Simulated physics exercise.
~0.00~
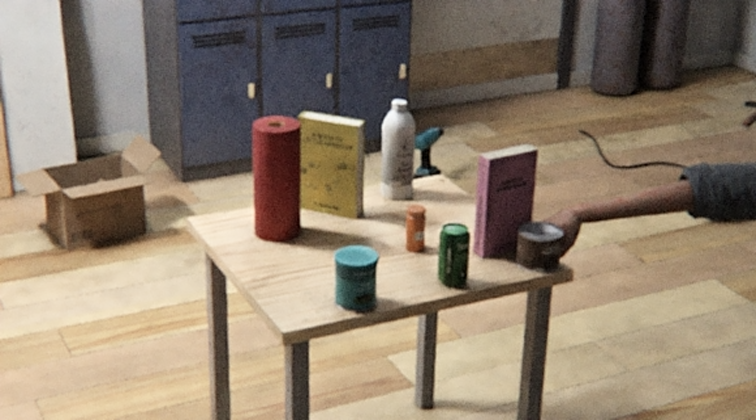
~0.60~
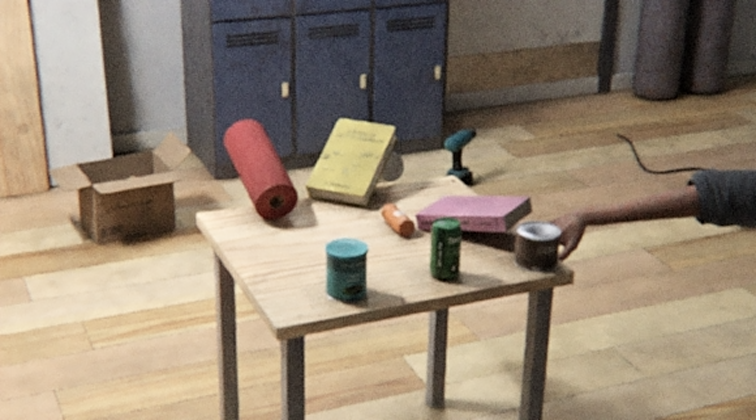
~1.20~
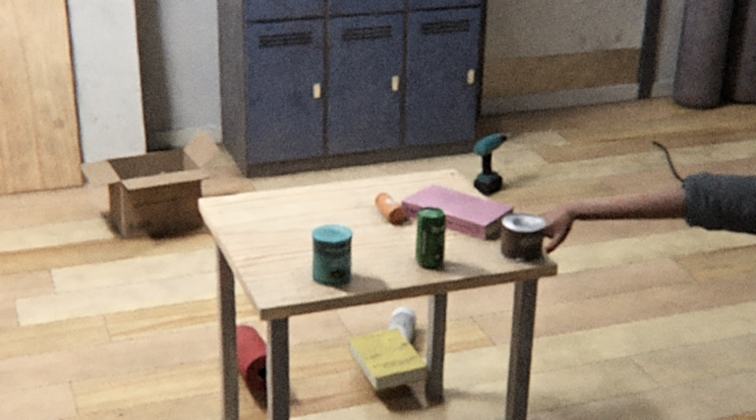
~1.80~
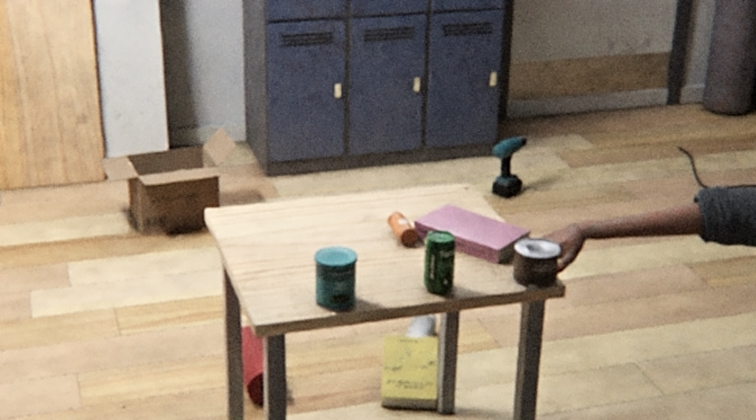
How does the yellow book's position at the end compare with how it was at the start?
At the start the yellow book stands upright towards the back of the table. By the end it is on its side on the floor, having fallen off the table.
